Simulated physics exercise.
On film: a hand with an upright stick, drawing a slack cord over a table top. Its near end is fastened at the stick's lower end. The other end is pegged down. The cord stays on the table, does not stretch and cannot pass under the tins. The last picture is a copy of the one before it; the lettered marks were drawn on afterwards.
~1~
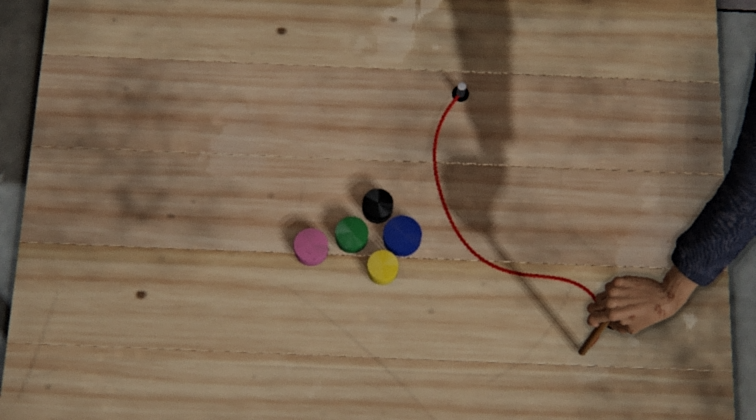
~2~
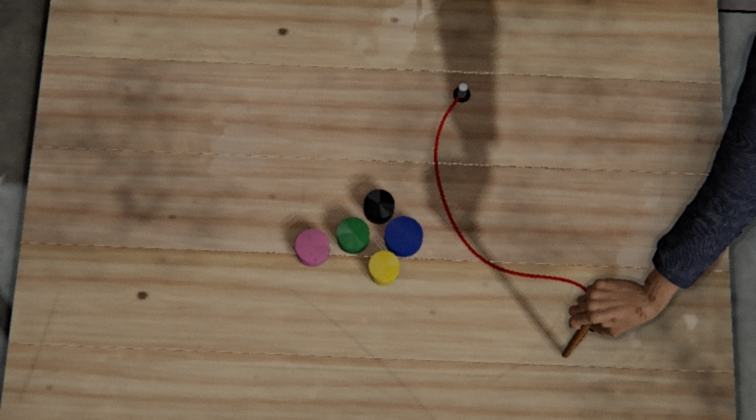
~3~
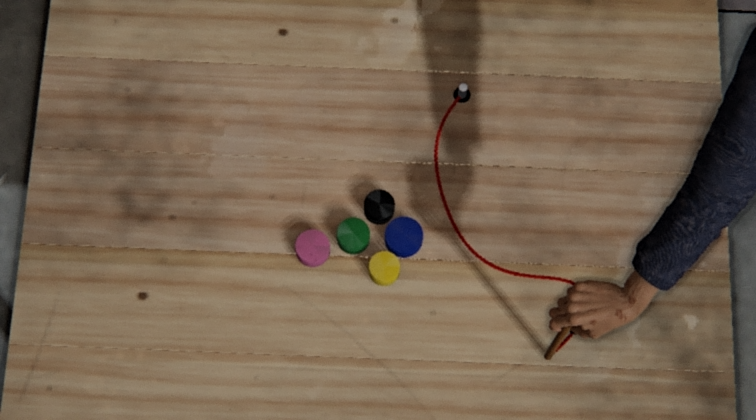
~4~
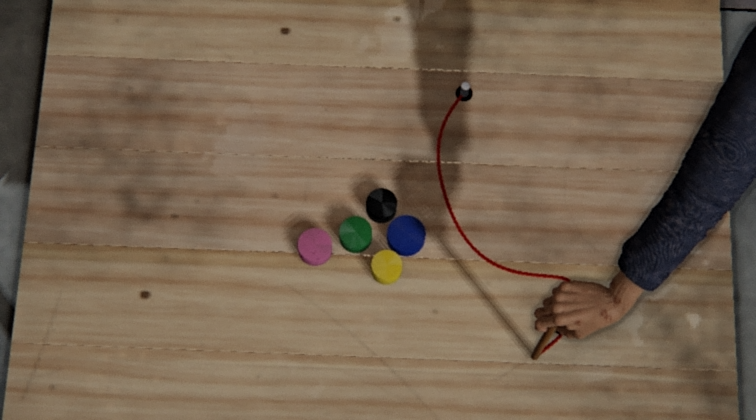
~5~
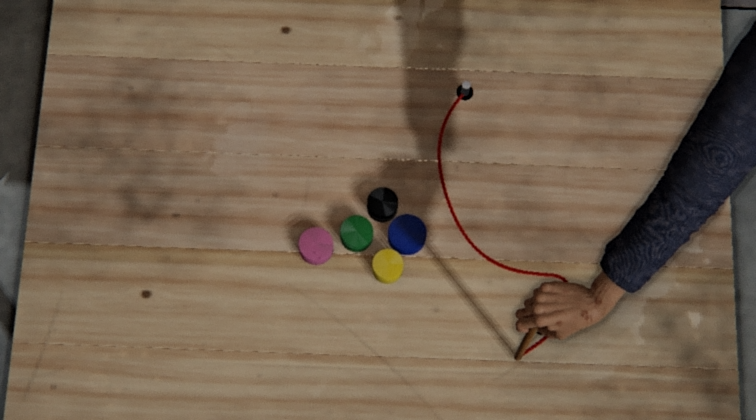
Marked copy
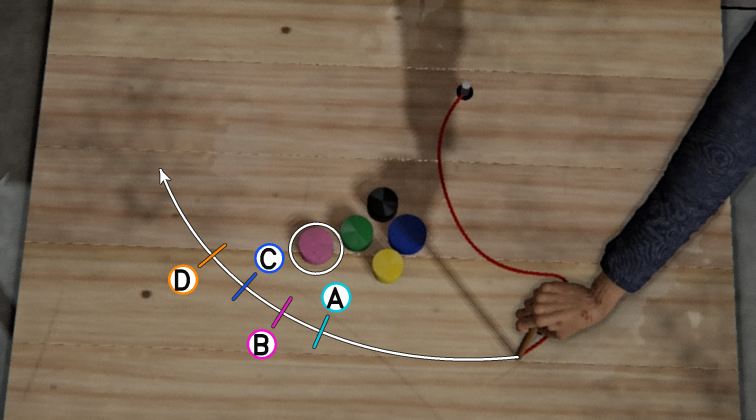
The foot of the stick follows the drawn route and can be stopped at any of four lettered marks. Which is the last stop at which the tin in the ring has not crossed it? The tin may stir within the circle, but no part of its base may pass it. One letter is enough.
Stop at D.
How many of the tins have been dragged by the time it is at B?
By then, none.
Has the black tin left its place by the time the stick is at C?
No.
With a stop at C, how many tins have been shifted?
The count is none.
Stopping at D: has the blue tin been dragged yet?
By then, yes.
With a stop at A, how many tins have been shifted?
The count is none.
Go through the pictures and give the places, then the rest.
Black tin (378, 206); blue tin (402, 236); pink tin (311, 247), in the first picture.
Pink tin (312, 248); yellow tin (384, 268), in the second picture.
Peg (463, 91); green tin (353, 236), in the third picture.
Black tin (382, 206); blue tin (406, 236), in the fourth picture.
Pink tin (316, 246); yellow tin (388, 266); peg (466, 89), in the fifth picture.
On the marked copy, A at (321, 332); B at (282, 312); C at (245, 286); D at (212, 256); the ring at (316, 249); the route from (518, 357) via (295, 320) to (161, 170).
With D. Early on, foot of the stick (398, 354); pink tin (316, 246).
Further on, foot of the stick (289, 316); pink tin (316, 246).
At the end, foot of the stick (212, 256); green tin (350, 226); black tin (379, 201); blue tin (400, 227); pink tin (316, 246); yellow tin (373, 247); the pink tin is still in its ring.
As for the rest, A is safe but short; B is safe but short; C is safe but short.
